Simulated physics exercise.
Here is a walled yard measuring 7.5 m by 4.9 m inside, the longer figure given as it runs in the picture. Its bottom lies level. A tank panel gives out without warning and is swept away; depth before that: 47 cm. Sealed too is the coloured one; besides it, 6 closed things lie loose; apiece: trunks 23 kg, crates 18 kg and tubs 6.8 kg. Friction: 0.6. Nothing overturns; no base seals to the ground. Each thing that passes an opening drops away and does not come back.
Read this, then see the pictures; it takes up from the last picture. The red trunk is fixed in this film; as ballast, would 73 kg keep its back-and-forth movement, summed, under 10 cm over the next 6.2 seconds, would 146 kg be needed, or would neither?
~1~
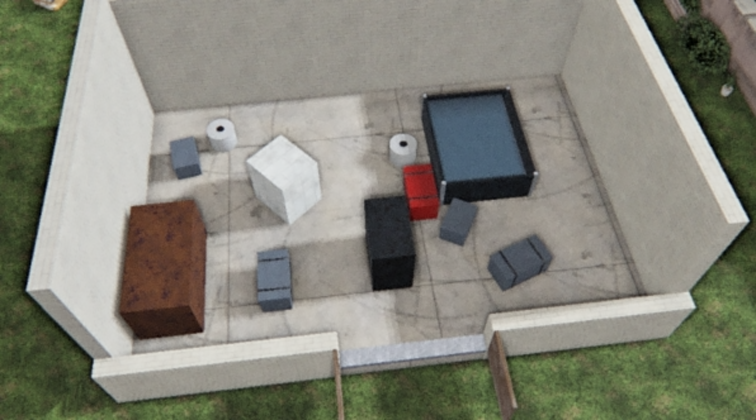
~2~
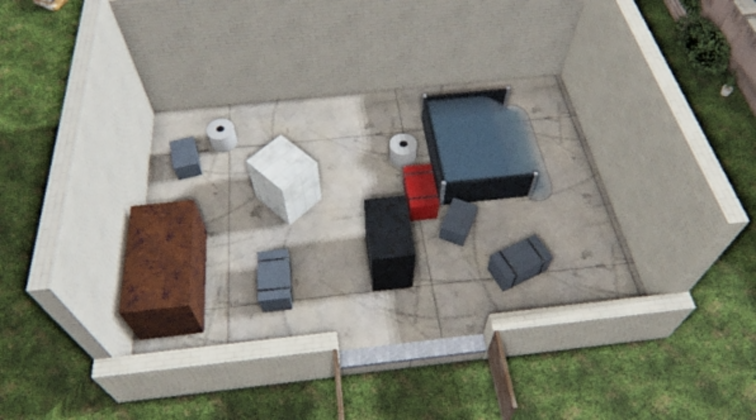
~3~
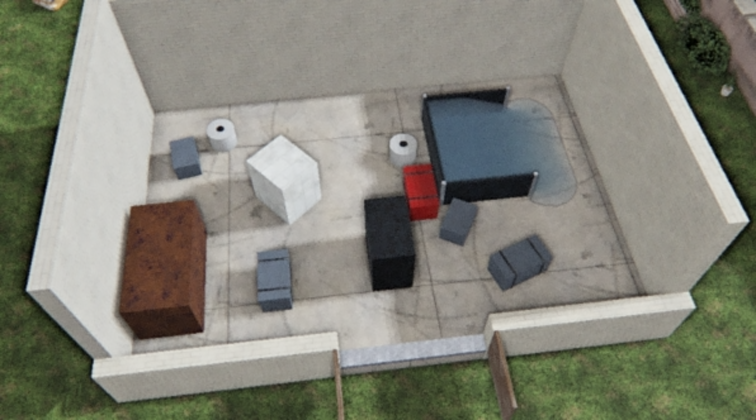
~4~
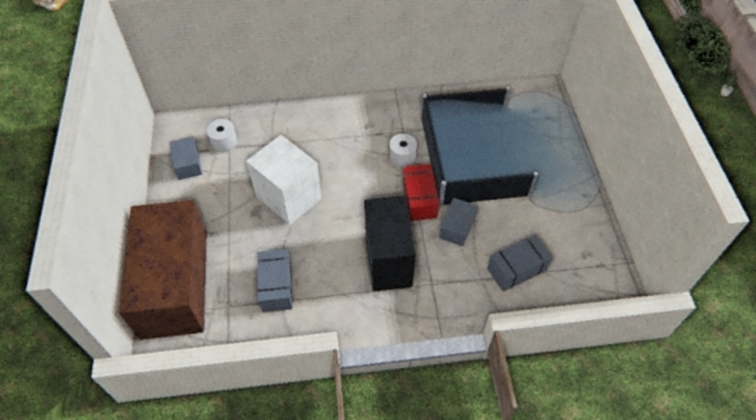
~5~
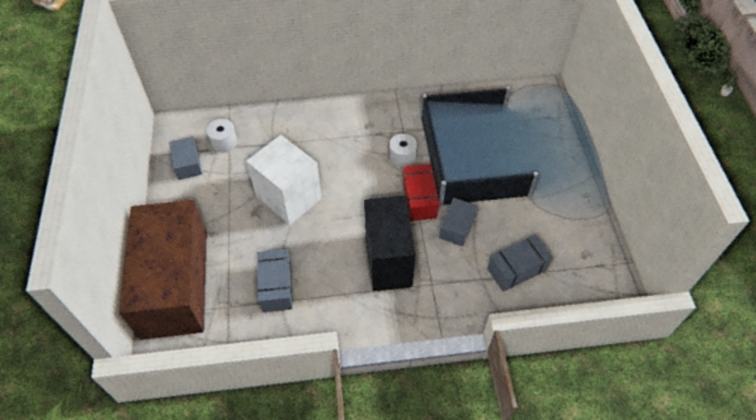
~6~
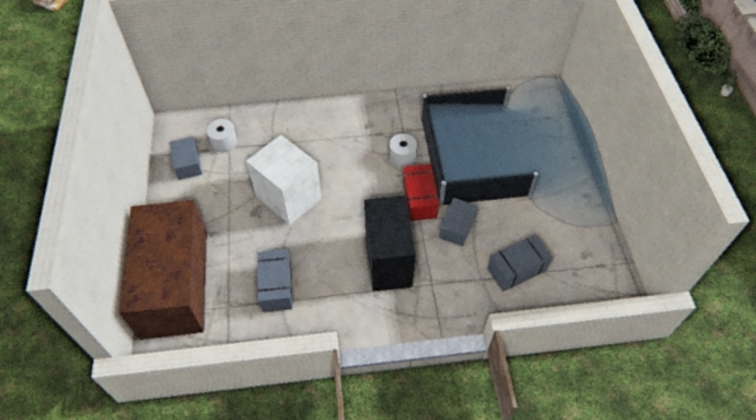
The small load gets by.
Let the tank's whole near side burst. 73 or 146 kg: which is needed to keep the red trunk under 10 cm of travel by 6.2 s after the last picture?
Then even the small mass works.
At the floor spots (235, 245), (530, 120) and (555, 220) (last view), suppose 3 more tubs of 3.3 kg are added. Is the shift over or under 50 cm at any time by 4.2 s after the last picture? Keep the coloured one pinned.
One after another they come out within the mark, beyond the mark, beyond the mark.
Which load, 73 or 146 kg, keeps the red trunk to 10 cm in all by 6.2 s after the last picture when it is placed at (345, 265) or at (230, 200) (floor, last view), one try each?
In that order: The lighter suffices; the lighter suffices.
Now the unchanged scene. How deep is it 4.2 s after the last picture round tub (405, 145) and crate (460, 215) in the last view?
I'd put it at 0 cm and 1 cm respectively.
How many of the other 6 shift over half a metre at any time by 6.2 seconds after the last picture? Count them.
Tally: 0.
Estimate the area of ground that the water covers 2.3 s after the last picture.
About 14 m2.
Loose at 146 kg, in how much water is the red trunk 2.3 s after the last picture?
Depth: Approx. 0 cm.
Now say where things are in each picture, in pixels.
The first picture shows the red trunk at (421, 185) rests on the ground; 2.5 m2 under water; 0 of 7 have shifted.
The second picture shows the red trunk at (421, 185) rests on the ground; 3.4 m2 under water; 0 of 7 have shifted.
The third picture shows the red trunk at (421, 185), on the bottom; 4.3 m2 under water; 0 of 7 have shifted.
The fourth picture shows the red trunk at (421, 185), on the bottom; 5.5 m2 under water; 0 of 7 have shifted.
The fifth picture shows the red trunk at (421, 185), on the bottom; 5.9 m2 under water; 0 of 7 have shifted.
The sixth picture shows the red trunk at (421, 185), on the bottom; water covers 6.2 m2; 0 of 7 have shifted.
Then, 0.6 s after the last picture the red trunk would be 0 cm from its start with 73 kg and 0 cm from its start with 146 kg; 0 cm of water round it then.
Then, 2.3 s after the last picture the red trunk would be 0 cm from its start with 73 kg and 0 cm from its start with 146 kg; 0 cm of water round it then.
Then, 4.2 s after the last picture the red trunk would be 0 cm from its start with 73 kg and 0 cm from its start with 146 kg; 1 cm of water round it then.
Then, 6.2 s after the last picture the red trunk would be 0 cm from its start with 73 kg and 0 cm from its start with 146 kg; 2 cm of water round it then.
